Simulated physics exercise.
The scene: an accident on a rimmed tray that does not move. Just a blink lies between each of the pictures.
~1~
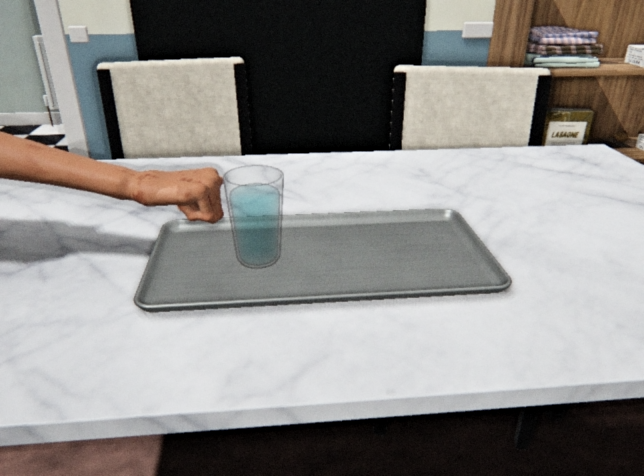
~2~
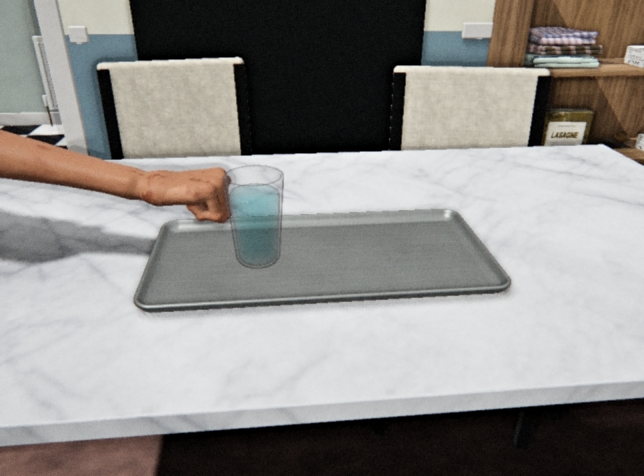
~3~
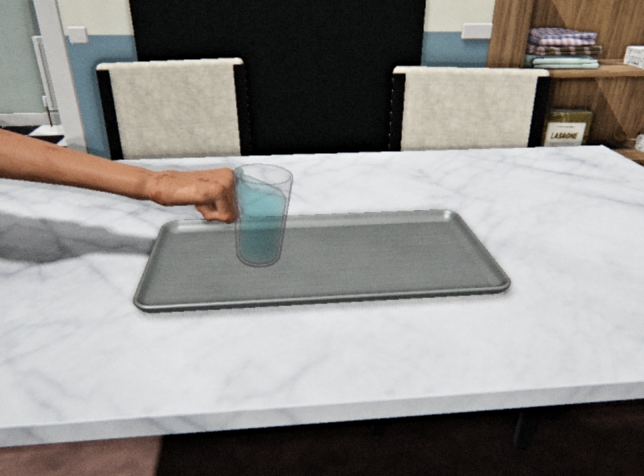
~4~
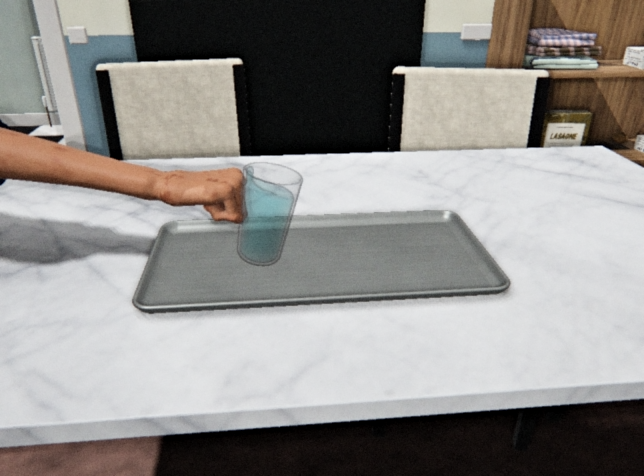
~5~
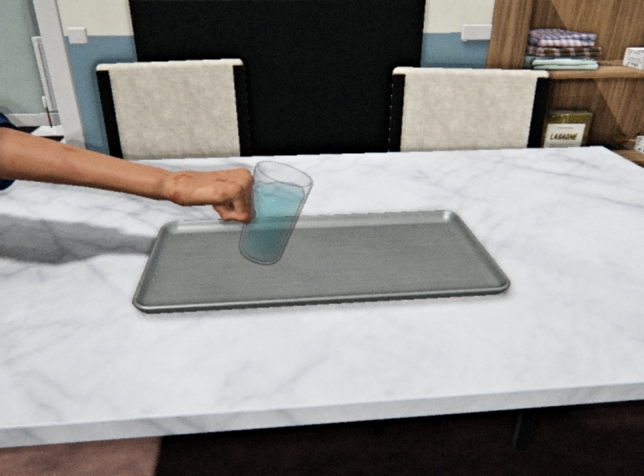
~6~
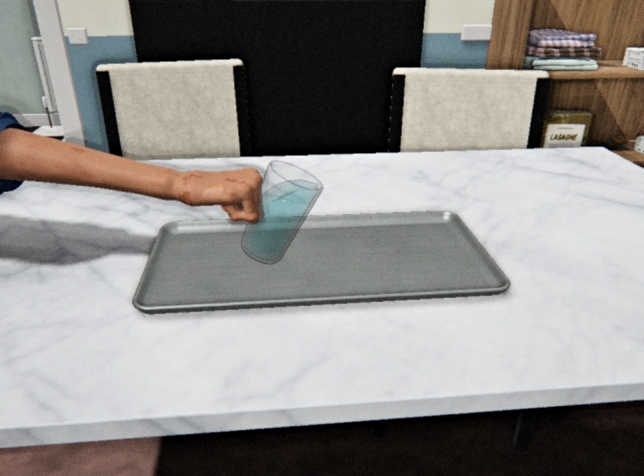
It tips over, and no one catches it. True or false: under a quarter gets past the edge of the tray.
False.
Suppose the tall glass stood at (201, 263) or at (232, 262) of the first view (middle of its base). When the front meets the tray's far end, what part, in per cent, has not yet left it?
Around 50 percent in the first try, around 55 percent in the second.
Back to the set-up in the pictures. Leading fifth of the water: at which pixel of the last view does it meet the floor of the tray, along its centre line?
It lands around (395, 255).
A moment on, the tall glass lies on its side and 99 per cent is in the glass, 1 on the tray and 0 above or beyond its rim.
Next, the tall glass lies on its side and 58 per cent is in the glass, 35 on the tray and 7 above or beyond its rim.
Then the tall glass lies on its side and 36 per cent is in the glass, 36 on the tray and 28 above or beyond its rim.
Later the tall glass lies on its side and 19 per cent is in the glass, 32 on the tray and 49 above or beyond its rim.
At rest 52 per cent is held by tray and glass, 48 is off the tray.
